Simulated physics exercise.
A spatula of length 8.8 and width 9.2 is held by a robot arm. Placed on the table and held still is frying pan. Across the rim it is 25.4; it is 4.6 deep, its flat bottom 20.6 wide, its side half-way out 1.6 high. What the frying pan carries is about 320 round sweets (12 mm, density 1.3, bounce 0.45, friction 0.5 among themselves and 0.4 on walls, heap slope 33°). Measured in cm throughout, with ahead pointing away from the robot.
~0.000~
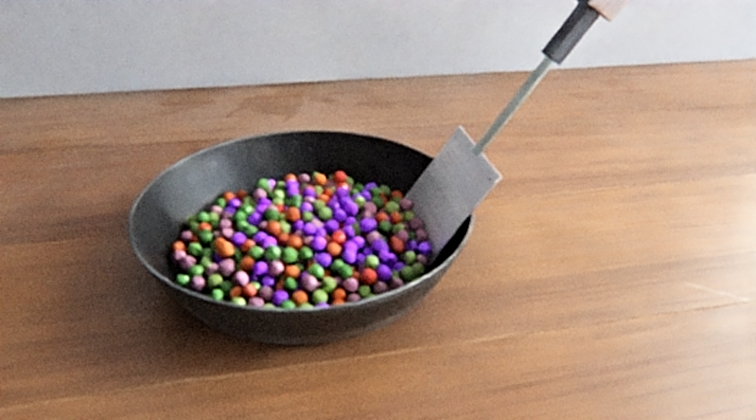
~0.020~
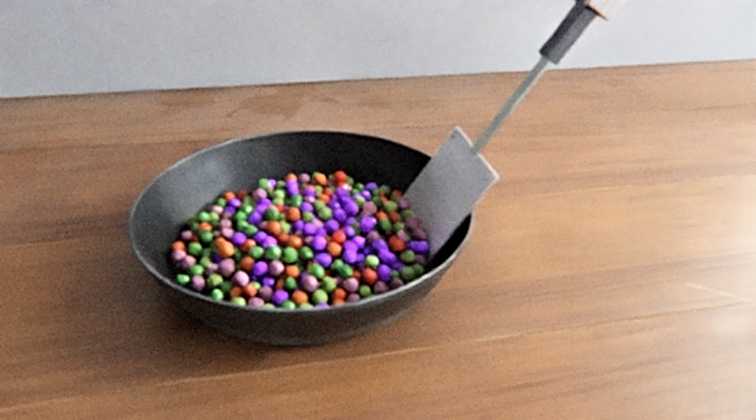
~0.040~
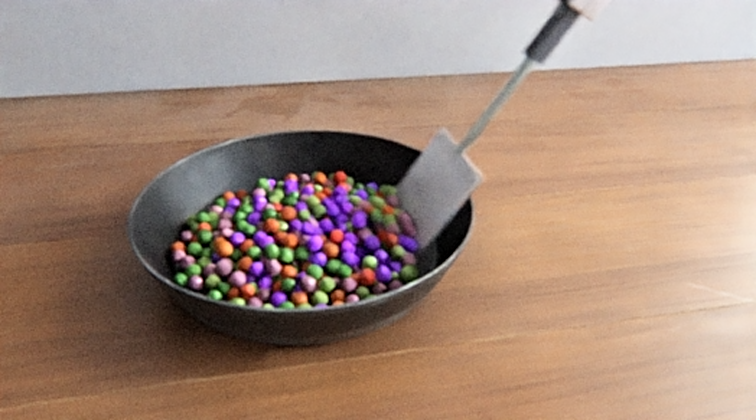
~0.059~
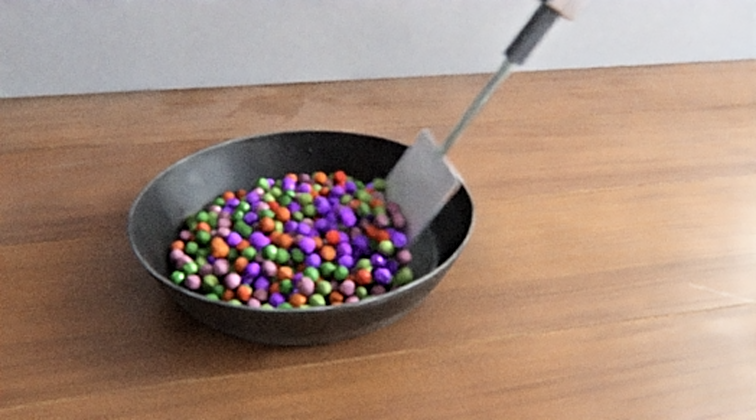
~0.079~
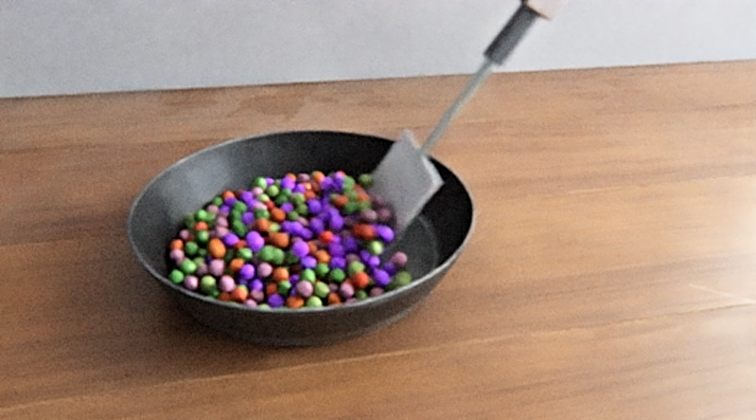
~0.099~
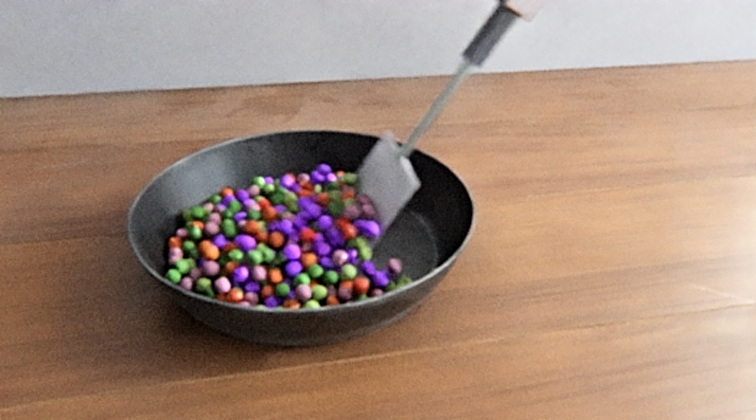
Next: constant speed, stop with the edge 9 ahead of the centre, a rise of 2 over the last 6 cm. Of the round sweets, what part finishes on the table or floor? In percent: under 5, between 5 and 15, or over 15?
Over 15 percent.
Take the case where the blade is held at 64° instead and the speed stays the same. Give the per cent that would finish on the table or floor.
Some 25 in a hundred.
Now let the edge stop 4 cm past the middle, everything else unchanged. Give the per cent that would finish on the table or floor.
Result: Approx. 0 %.
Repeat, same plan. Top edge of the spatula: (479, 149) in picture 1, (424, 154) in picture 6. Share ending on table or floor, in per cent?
10 %.
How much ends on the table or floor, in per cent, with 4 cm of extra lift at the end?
I'd reckon around 25 per cent.
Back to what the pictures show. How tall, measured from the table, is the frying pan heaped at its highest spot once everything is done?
It reaches around 5.5 cm.
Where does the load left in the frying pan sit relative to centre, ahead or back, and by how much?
It rests close to 4.5 centimetres ahead of centre.
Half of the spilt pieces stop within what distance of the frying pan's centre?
Roughly 26 cm from the middle.
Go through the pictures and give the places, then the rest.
Spatula top edge at (479, 149), sloping 56°; upper third of the load around (316, 228), from x 180 to 425, top at y 180; 320 in the frying pan, in the first picture.
Spatula top edge at (476, 150), sloping 56°; upper third of the load around (317, 229), from x 180 to 420, top at y 180, in the second picture.
Spatula top edge at (461, 151), sloping 56°; upper third of the load around (319, 229), from x 180 to 420, top at y 180, in the third picture.
Spatula top edge at (442, 152), sloping 56°; upper third of the load around (323, 225), from x 175 to 420, top at y 180, in the fourth picture.
Spatula top edge at (422, 154), sloping 56°; upper third of the load around (322, 223), from x 175 to 415, top at y 180, in the fifth picture.
Spatula top edge at (402, 155), sloping 56°; upper third of the load around (316, 221), from x 175 to 410, top at y 170; 320 in the frying pan, in the sixth picture.
By 0.15 s, sloping 56°, highest piece 6 above the table; 320 in the frying pan.
By 0.20 s, sloping 56°, highest piece 6 above the table; 320 in the frying pan.
By 0.42 s, sloping 56°, highest piece 22 above the table; 249 in the frying pan, 41 on the table or floor, 30 on the blade or in flight.
By 1.47 s, sloping 56°, highest piece 5 above the table; 248 in the frying pan, 72 on the table or floor.
Final count, 248 in the frying pan, 72 on the table or floor. That is 22 % on the table or floor.
